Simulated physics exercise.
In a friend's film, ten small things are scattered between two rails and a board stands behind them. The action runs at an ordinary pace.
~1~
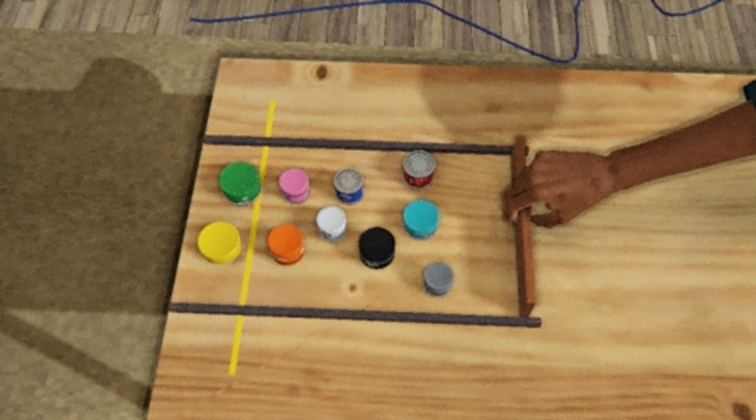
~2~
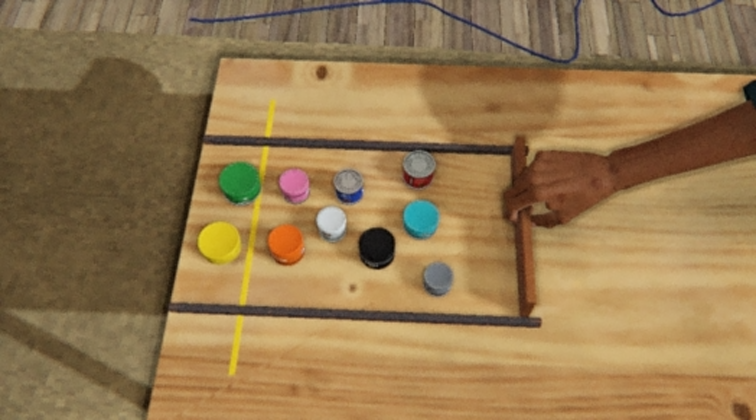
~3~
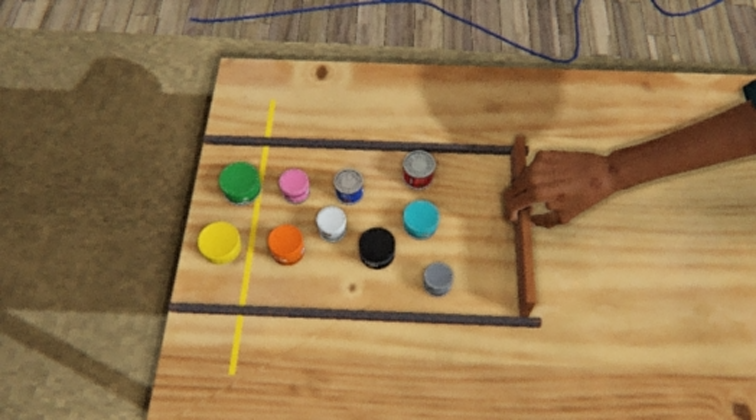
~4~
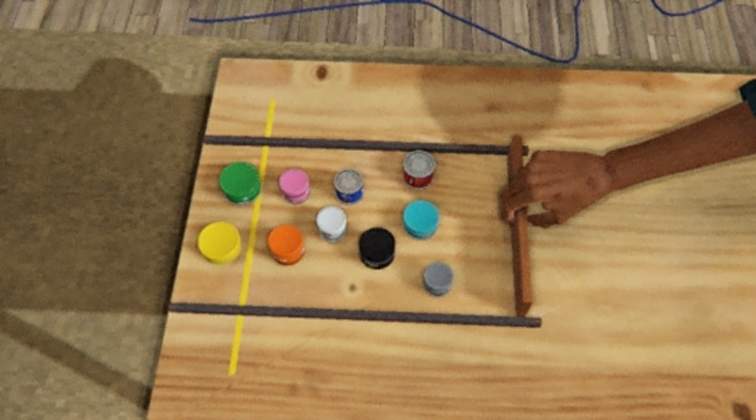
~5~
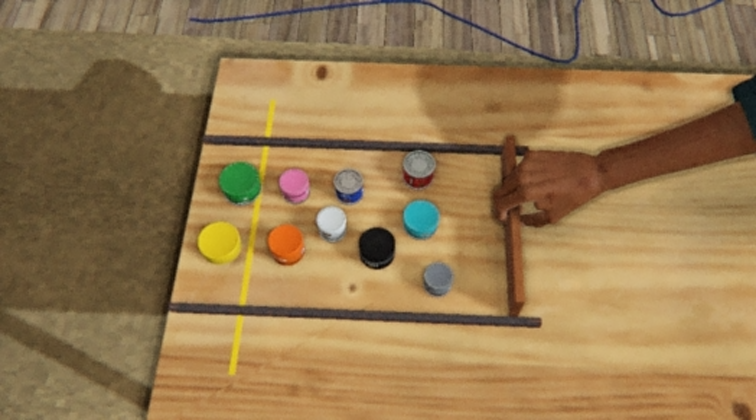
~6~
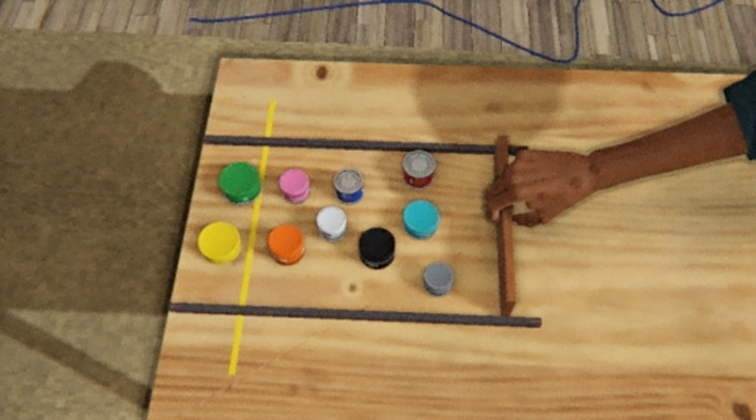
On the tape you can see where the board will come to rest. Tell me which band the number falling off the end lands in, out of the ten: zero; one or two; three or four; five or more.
It lands in the one or two band.
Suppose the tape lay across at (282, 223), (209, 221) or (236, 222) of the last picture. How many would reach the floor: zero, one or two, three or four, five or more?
So, going place by place, I'd say no fall at all; more than four; 1 or 2.
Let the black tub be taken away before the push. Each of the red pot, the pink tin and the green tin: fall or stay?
Red pot still up, pink tin still up, green tin down.
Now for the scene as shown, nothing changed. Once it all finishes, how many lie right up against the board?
That number would be 5.
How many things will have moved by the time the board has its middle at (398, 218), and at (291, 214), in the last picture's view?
At first I count 4, and then 10.
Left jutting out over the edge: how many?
I make it 0.
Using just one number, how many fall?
Taken together, the number is 2.
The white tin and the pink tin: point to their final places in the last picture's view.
The first ends close to (209, 226), the second close to (217, 183).
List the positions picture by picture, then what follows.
In the first frame, yellow tub (220, 243); green tin (241, 184); orange tub (287, 246); board (522, 223); tape (255, 222).
In the second frame, green tin (241, 184); red pot (419, 171).
In the third frame, orange tub (287, 246); pink tin (295, 187).
In the fourth frame, yellow tub (220, 243); white tin (332, 225).
In the fifth frame, green tin (241, 184); board (512, 223).
In the sixth frame, yellow tub (220, 243); green tin (241, 184); orange tub (287, 246); board (504, 222); tape (255, 222).
Early on, none off yet; yellow tub at rest near (220, 243); green tin at rest near (241, 184); orange tub at rest near (287, 246).
Finally, the number that fall off is one or two; lost, green tin and yellow tub.
